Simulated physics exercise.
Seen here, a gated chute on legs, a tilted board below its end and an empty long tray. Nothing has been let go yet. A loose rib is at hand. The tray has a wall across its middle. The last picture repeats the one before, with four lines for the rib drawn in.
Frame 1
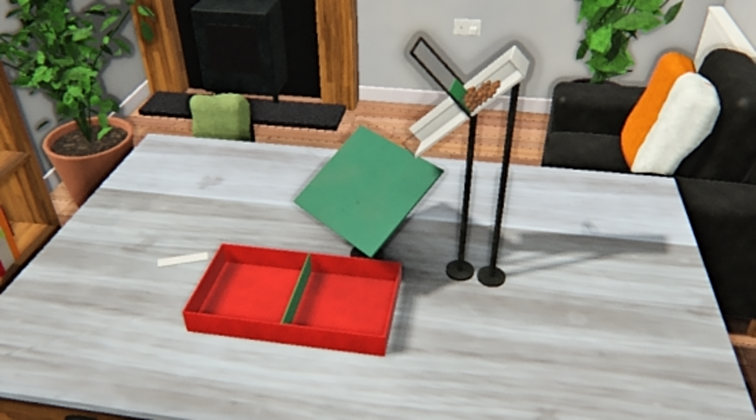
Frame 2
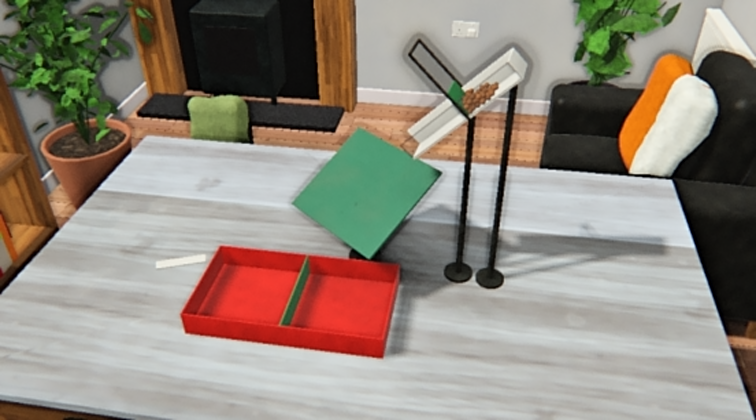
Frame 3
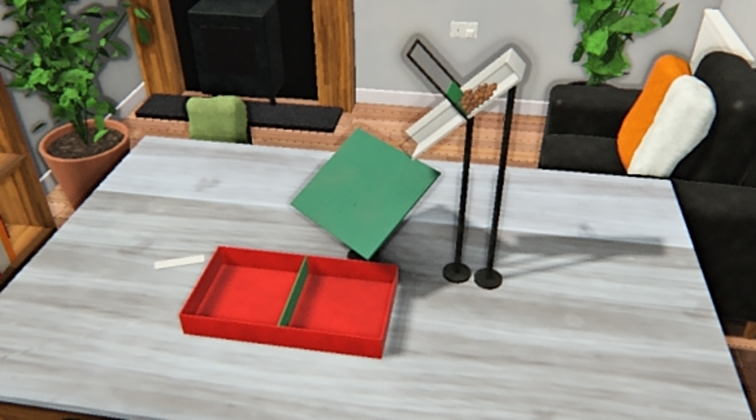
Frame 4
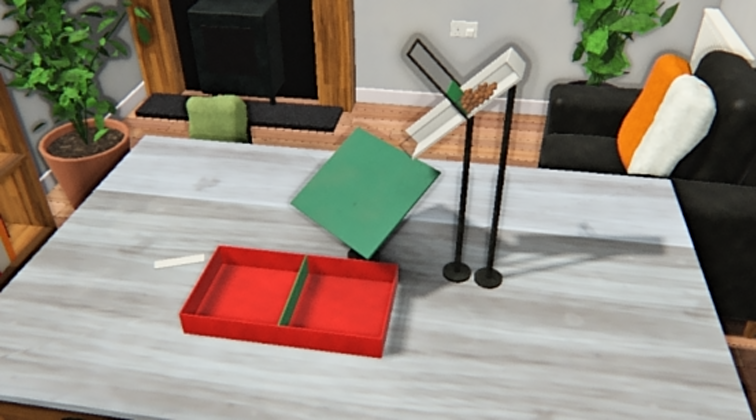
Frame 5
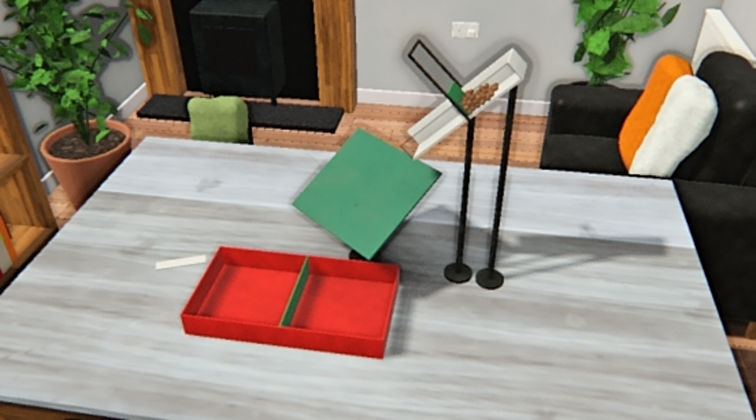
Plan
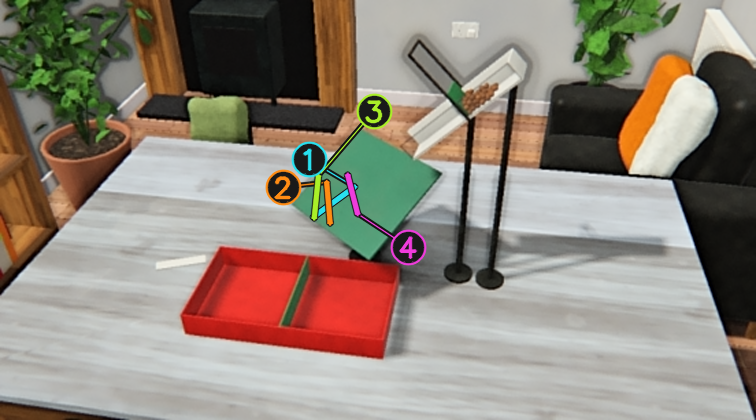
In a living room, a pale wooden table holds a divided red tray, a tilted green board, a small white strip and a raised white chute with small brown balls behind its gate. The view shifts very slightly, then eases back, while the objects stay still and the gate remains shut.
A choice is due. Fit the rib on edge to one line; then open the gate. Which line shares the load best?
I would pick line 3.
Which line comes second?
That would be 1.
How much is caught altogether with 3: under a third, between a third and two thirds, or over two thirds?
Over two thirds.
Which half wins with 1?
The left half.
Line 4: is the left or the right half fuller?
More lands on the right.
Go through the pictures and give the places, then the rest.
In the first picture, load behind the gate near (480, 92), cereal balls; lip of the chute near (419, 150), sloping fairly steeply.
In the second picture, middle of the board near (364, 188), tilted fairly steeply; middle of its low edge near (328, 230); of its high edge near (398, 148).
In the third picture, front corners of the tray near (179, 315) and (381, 339); front end of its middle wall near (278, 327); gate still shut near (452, 91).
In the fourth picture, middle of the load near (477, 94); lip near (416, 151).
In the fifth picture, middle of the load near (478, 94); lip near (417, 152).
On the marked copy, line 1 from (354, 186) to (313, 216); line 2 from (326, 182) to (330, 223); line 3 from (318, 176) to (314, 217); line 4 from (347, 175) to (357, 213).
For line 1, of what is caught, the bulk in the left half, close to a quarter in the right.
For line 2, of what is caught, a small share in the left half, all but a few in the right.
For line 3, of what is caught, close to half in the left half, close to half in the right.
For line 4, of what is caught, a small share in the left half, all but a few in the right.
